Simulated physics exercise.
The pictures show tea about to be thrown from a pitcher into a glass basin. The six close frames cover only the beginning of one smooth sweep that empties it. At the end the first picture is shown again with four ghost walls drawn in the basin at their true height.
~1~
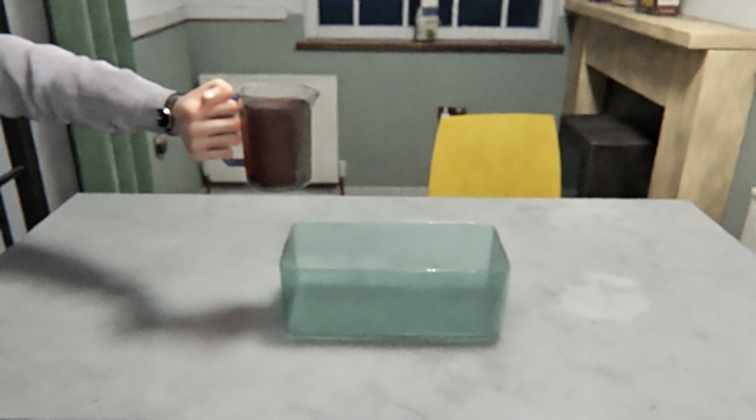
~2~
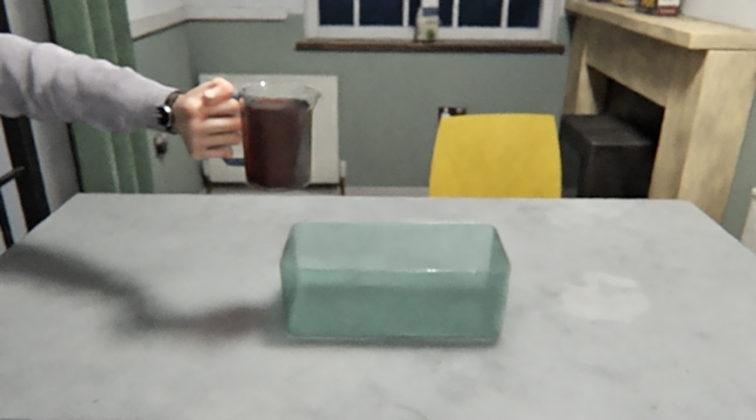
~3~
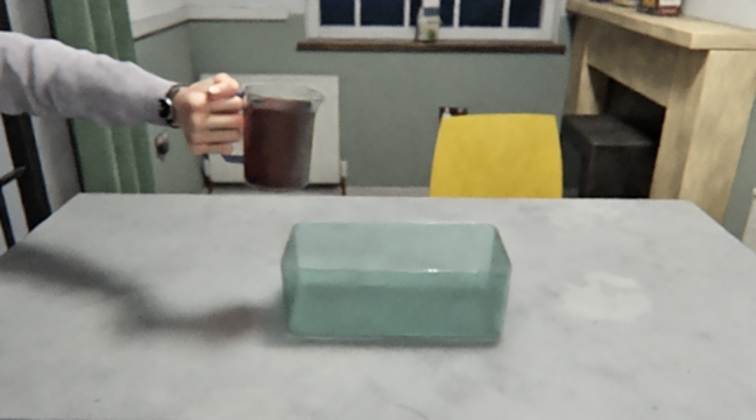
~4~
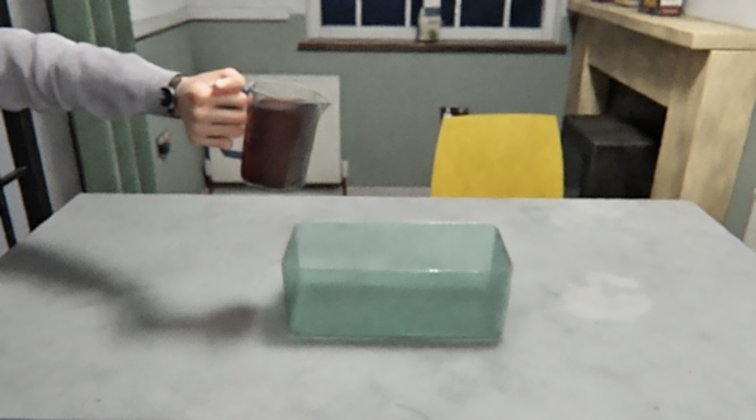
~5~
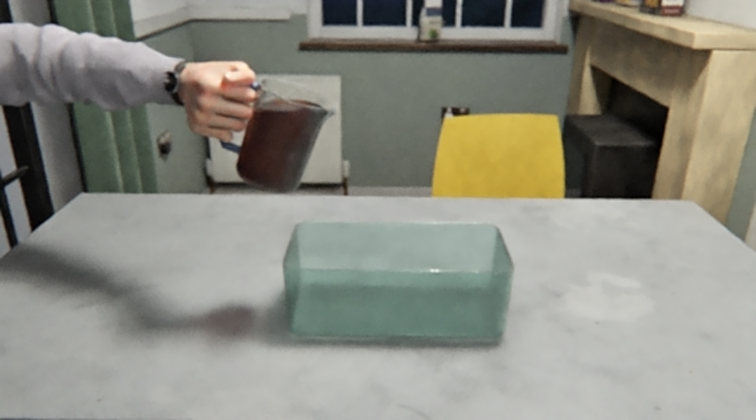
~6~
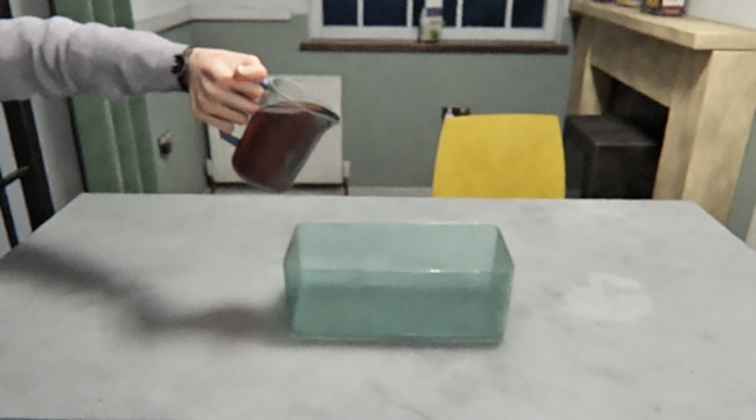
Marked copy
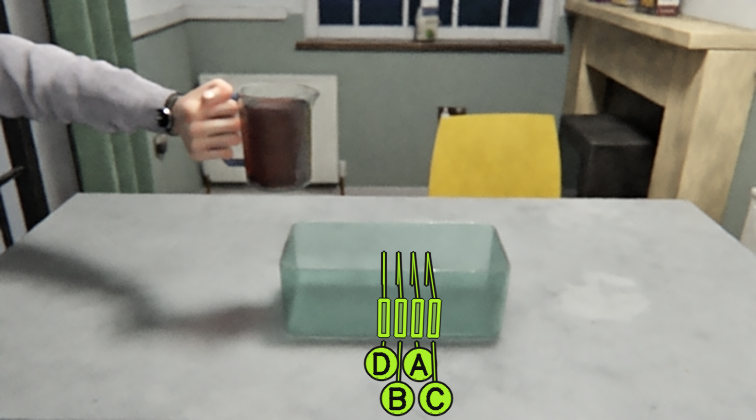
Hand holding a glass pitcher of dark reddish-brown tea above a glass basin on a grey table, gradually tilting it rightward.
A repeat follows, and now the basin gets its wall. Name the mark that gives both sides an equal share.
D is best.
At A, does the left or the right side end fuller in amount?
The left one.
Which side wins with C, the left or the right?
The left side.
In lime, A at (416, 342); B at (400, 342); C at (433, 342); D at (383, 341).
With A, about 94 % ends left of the wall and 3 % right of it; 3 % is lost outside.
With B, about 88 % ends left of the wall and 4 % right of it; 9 % is lost outside.
With C, about 95 % ends left of the wall and 3 % right of it.
With D, about 55 % ends left of the wall and 43 % right of it.
